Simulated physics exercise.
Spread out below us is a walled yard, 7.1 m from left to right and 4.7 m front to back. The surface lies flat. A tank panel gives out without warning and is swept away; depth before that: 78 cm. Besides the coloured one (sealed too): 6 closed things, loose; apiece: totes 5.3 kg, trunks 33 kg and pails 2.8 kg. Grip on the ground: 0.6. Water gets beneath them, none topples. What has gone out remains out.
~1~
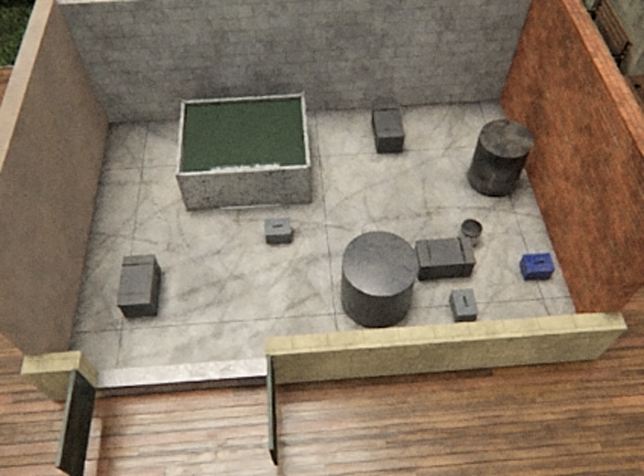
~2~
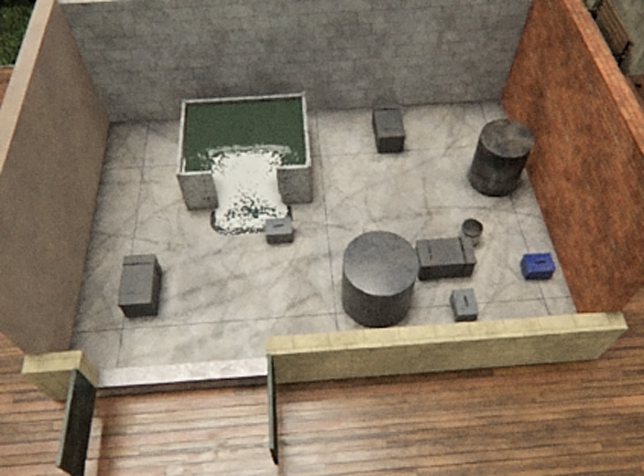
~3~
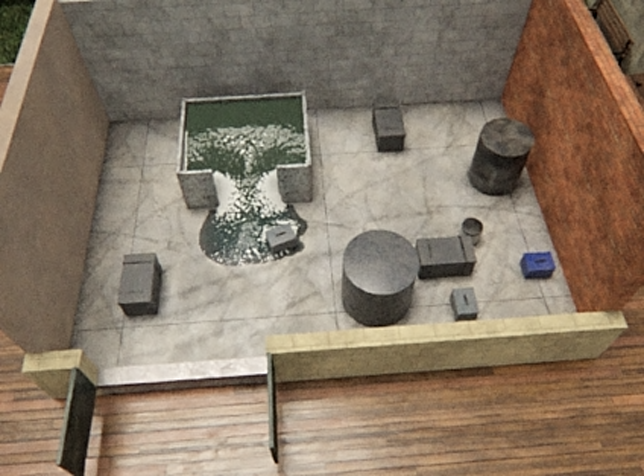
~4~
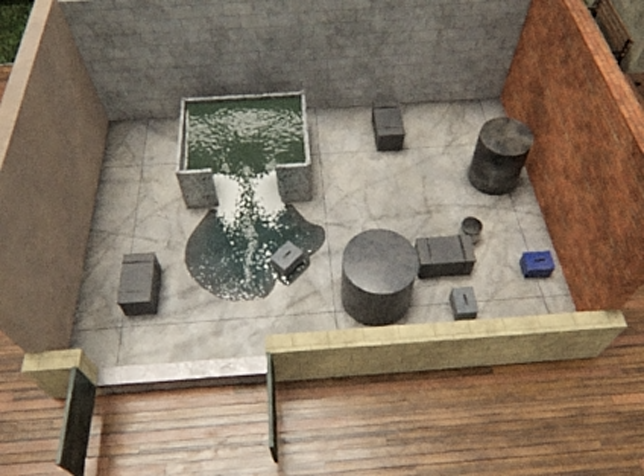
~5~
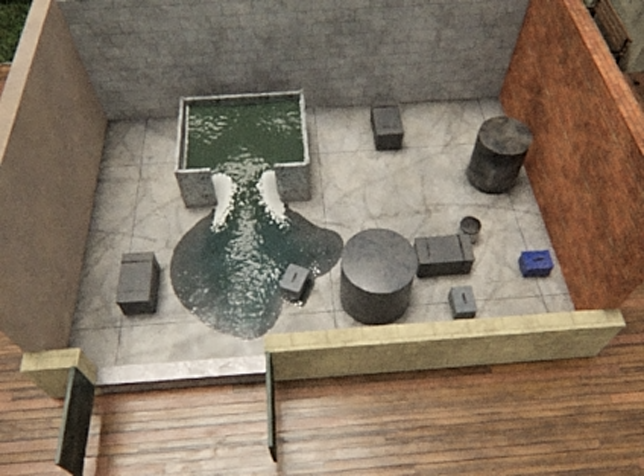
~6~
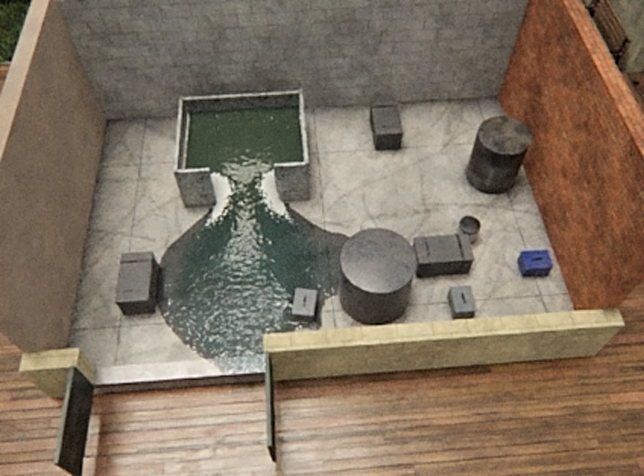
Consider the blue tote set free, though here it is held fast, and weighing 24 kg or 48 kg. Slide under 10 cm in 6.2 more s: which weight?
Lighter suffices.
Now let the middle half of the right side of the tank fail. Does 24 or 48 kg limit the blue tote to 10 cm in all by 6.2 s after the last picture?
So the heavier choice alone.
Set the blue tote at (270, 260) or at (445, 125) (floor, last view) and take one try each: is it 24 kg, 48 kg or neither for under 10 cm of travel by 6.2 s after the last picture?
Order kept: Both picks fail, light pick works.
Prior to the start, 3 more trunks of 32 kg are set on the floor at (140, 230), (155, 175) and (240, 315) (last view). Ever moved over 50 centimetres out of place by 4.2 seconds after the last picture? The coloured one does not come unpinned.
In the given order, I'd say smaller, smaller, greater.
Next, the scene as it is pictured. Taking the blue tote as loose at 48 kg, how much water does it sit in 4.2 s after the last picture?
5 cm, roughly.
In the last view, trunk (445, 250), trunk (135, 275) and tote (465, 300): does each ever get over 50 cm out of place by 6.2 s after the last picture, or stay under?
Below the mark, below the mark, beyond the mark.
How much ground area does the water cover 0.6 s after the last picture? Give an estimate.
Wet area: Approx. 11.5 m2.
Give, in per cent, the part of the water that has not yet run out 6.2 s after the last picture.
About 50 in a hundred parts of the water.
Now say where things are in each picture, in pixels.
The first picture shows the blue tote at (539, 262), on the bottom; 2.8 m2 under water; 0 of 7 have shifted.
The second picture shows the blue tote at (540, 262), on the bottom; water covers 3.4 m2; 0 of 7 have shifted.
The third picture shows the blue tote at (540, 261) rests on the ground; water covers 4.2 m2; 1 of 7 have shifted.
The fourth picture shows the blue tote at (539, 260), on the bottom; water covers 5.4 m2; 1 of 7 have shifted.
The fifth picture shows the blue tote at (538, 259), on the bottom; water covers 6.7 m2; 1 of 7 have shifted.
The sixth picture shows the blue tote at (537, 259), on the bottom; water covers 8.3 m2; 1 of 7 have shifted.
Then, 0.6 s after the last picture the blue tote would be 0 cm from its start with 24 kg and 0 cm from its start with 48 kg; 0 cm of water round it then.
Then, 2.3 s after the last picture the blue tote would be 1 cm from its start with 24 kg and 0 cm from its start with 48 kg; 5 cm of water round it then.
Then, 4.2 s after the last picture the blue tote would be 1 cm from its start with 24 kg and 0 cm from its start with 48 kg; 5 cm of water round it then.
Then, 6.2 s after the last picture the blue tote would be 1 cm from its start with 24 kg and 0 cm from its start with 48 kg; 4 cm of water round it then.
